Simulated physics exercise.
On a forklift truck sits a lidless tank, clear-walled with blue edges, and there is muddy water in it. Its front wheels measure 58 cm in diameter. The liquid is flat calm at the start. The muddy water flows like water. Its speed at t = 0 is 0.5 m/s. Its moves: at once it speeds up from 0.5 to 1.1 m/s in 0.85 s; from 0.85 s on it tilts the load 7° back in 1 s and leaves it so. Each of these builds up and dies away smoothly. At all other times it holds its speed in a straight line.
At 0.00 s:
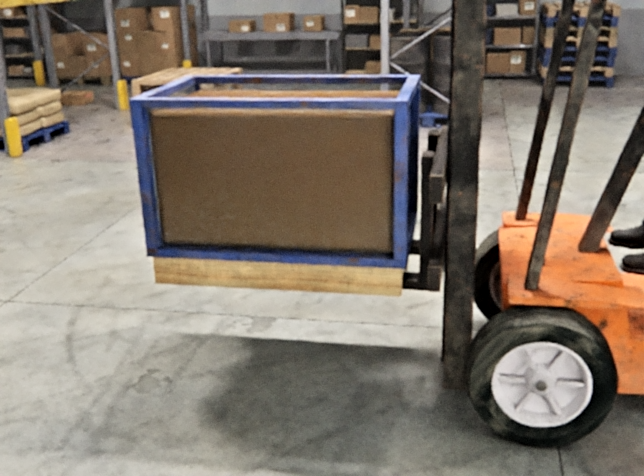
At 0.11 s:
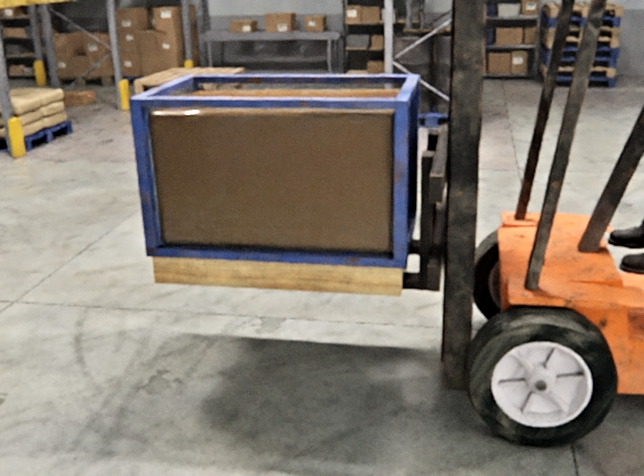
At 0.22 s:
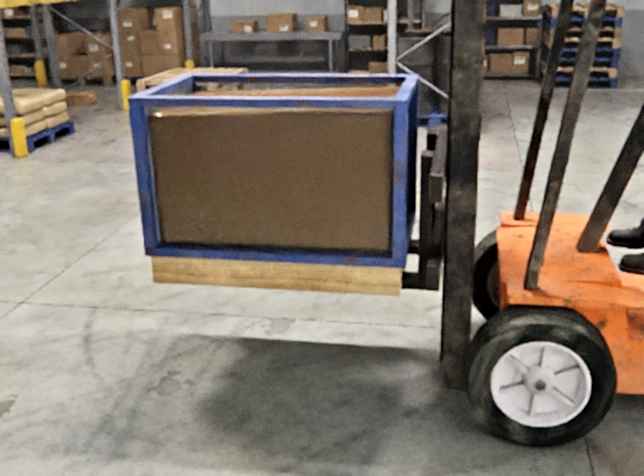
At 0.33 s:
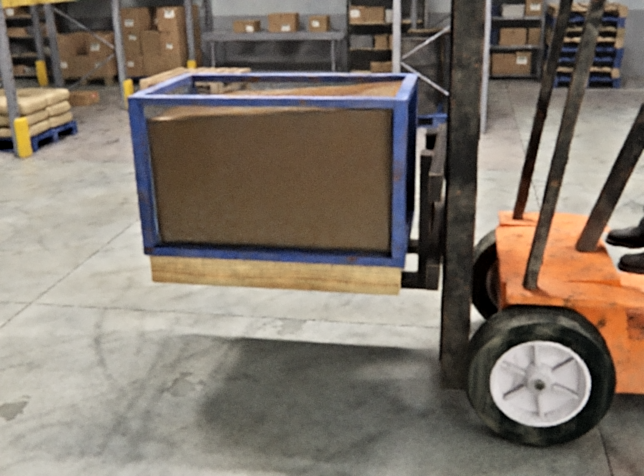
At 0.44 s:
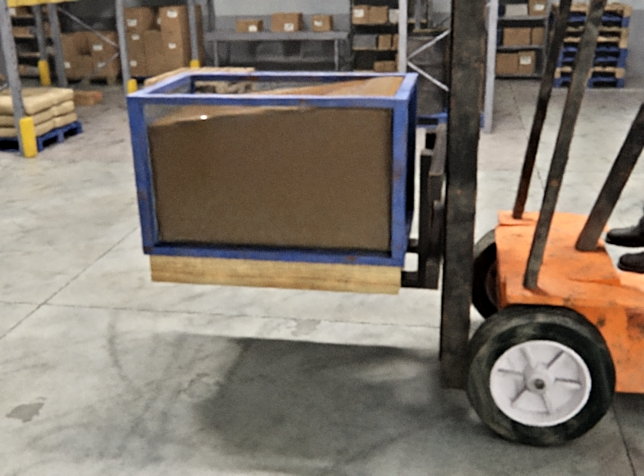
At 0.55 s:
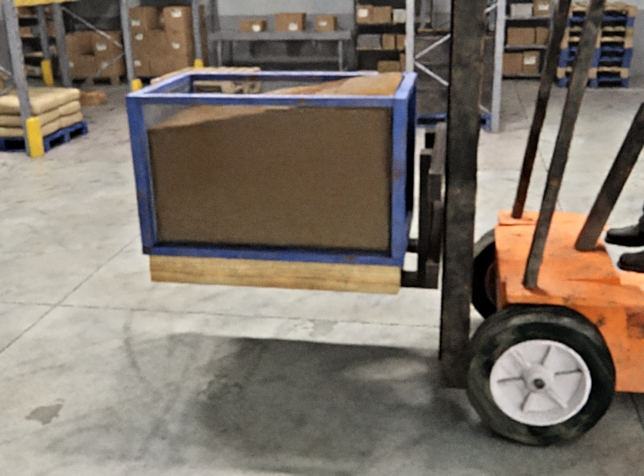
Orange forklift moving left through a warehouse, carrying a blue-edged tank of brown liquid, level at first, then rising mast-side.
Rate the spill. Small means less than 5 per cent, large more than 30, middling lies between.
The loss is middling.
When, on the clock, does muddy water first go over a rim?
At about 1.0 s.
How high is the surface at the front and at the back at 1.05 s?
Front 62 cm, back 58 cm.
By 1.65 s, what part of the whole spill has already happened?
About 10 per cent.
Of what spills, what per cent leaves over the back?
About 80 per cent.
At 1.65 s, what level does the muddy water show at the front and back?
About 52 cm in front and 66 cm behind.
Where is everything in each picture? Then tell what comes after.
The surface is at (170, 109) by the front wall; at (379, 110) by the back wall; it lies level with the rim line; the front is on the left, levels are read along the near wall; a wheel hub at (542, 391), in the first picture.
The surface is at (170, 108) by the front wall; at (379, 110) by the back wall; it lies level with the rim line, in the second picture.
The surface is at (169, 107) by the front wall; at (378, 109) by the back wall; it lies level with the rim line, in the third picture.
The surface is at (168, 112) by the front wall; it climbs 3° towards the back, in the fourth picture.
The surface is at (168, 120) by the front wall; at (378, 94) by the back wall; it climbs 7° towards the back, in the fifth picture.
The surface is at (168, 126) by the front wall; at (377, 87) by the back wall; it climbs 10° towards the back; a wheel hub at (541, 389), in the sixth picture.
By 1.05 s the surface is 63 cm up at the front and 58 cm at the back; nothing has left.
By 1.65 s the surface is 52 cm up at the front and 66 cm at the back; 1 per cent is out, over the back and the front.
By 2.35 s the surface is 54 cm up at the front and 58 cm at the back; 6 per cent is out, over the back.
By 4.84 s 8 per cent is out, over the back, 31 of 378 litres.
